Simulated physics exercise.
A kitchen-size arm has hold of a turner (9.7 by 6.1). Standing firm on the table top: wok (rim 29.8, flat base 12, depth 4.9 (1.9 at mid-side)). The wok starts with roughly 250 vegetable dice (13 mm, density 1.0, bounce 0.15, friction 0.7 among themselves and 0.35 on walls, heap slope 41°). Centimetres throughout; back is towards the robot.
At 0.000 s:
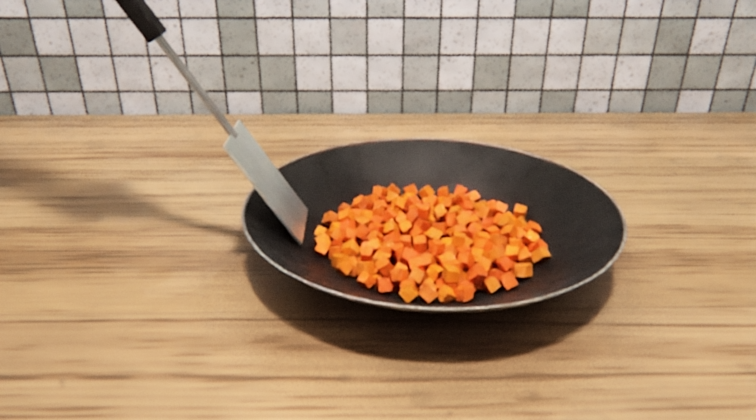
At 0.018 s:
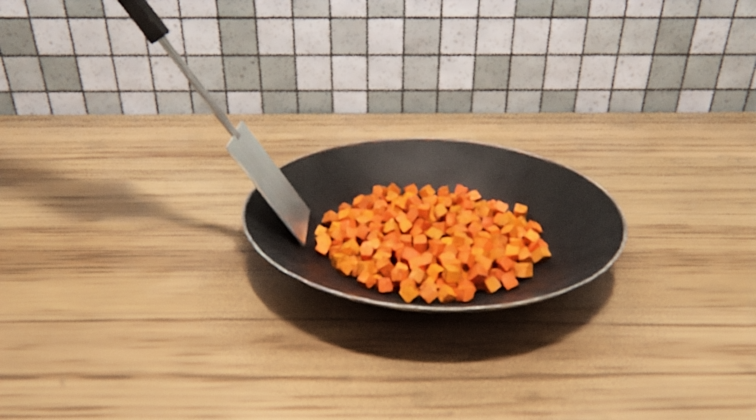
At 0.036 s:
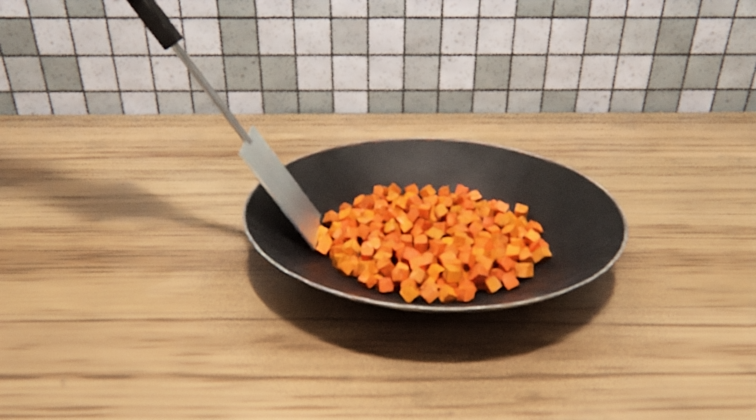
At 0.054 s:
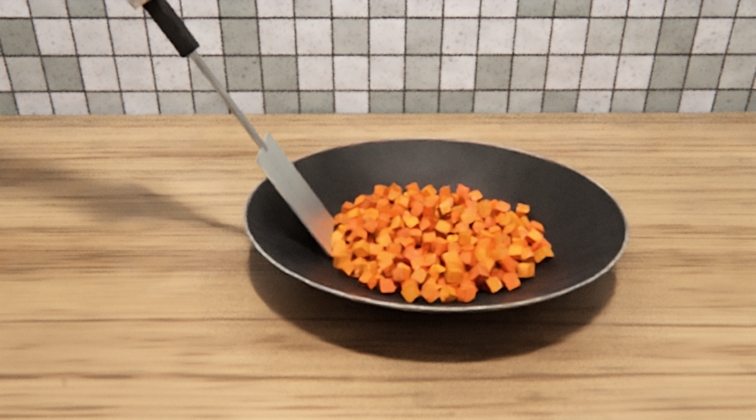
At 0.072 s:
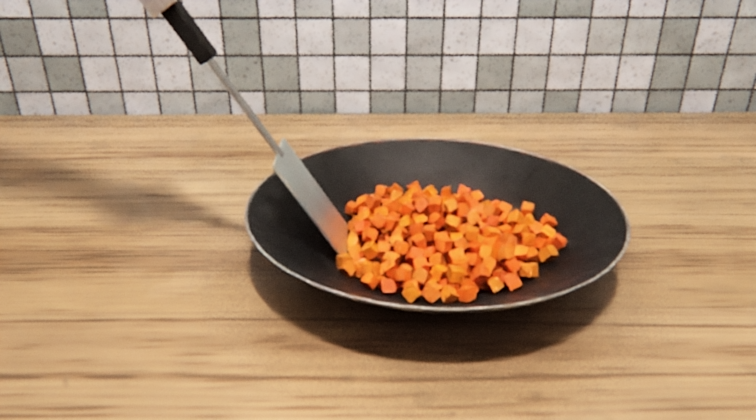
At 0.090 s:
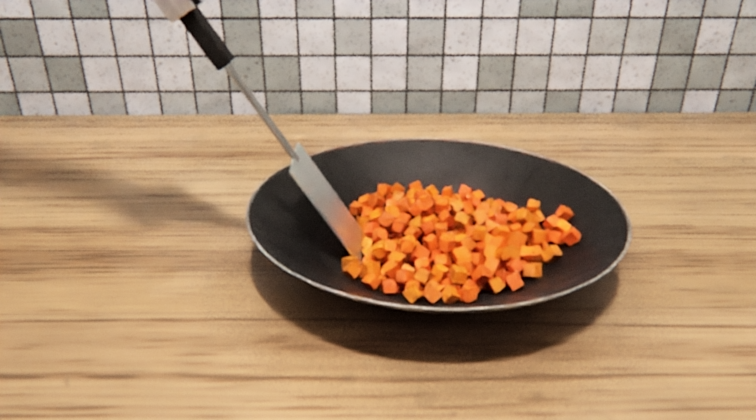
We see a dark wok of small orange vegetable dice on a wooden table top, with a tilted turner at its left side; the turner slides rightward into the dice, pushing the heap slightly to the right.
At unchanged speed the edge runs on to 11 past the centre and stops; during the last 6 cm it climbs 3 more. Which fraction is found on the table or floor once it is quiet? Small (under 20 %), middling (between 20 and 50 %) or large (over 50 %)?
On the table or floor the share is middling, between 20 and 50 %.
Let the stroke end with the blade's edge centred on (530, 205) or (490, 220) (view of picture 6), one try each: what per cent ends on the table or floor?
About 20 and 0 per cent.
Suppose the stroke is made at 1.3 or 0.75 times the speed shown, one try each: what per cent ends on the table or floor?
Some 35 and 20 per cent.
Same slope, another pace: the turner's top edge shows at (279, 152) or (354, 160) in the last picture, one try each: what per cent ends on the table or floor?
Some 25 and 45 per cent.
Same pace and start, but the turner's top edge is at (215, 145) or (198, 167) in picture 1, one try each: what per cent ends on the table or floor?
About 25 and 35 per cent.
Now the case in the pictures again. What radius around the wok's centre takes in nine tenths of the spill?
About 30 cm.
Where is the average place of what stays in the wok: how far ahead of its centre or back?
About 3.0 cm ahead.
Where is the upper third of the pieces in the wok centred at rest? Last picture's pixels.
Around (528, 229).
By 0.19 s, sloping 58°, highest piece 6 above the table; 249 in the wok.
By 0.29 s, sloping 58°, highest piece 7 above the table; 230 in the wok, 19 on the blade or in flight.
By 0.55 s, sloping 58°, highest piece 6 above the table; 161 in the wok, 87 on the table or floor, 1 on the blade or in flight.
By 1.60 s, sloping 58°, highest piece 6 above the table; 161 in the wok, 88 on the table or floor.
Final count, 161 in the wok, 88 on the table or floor. That is 35 % on the table or floor.
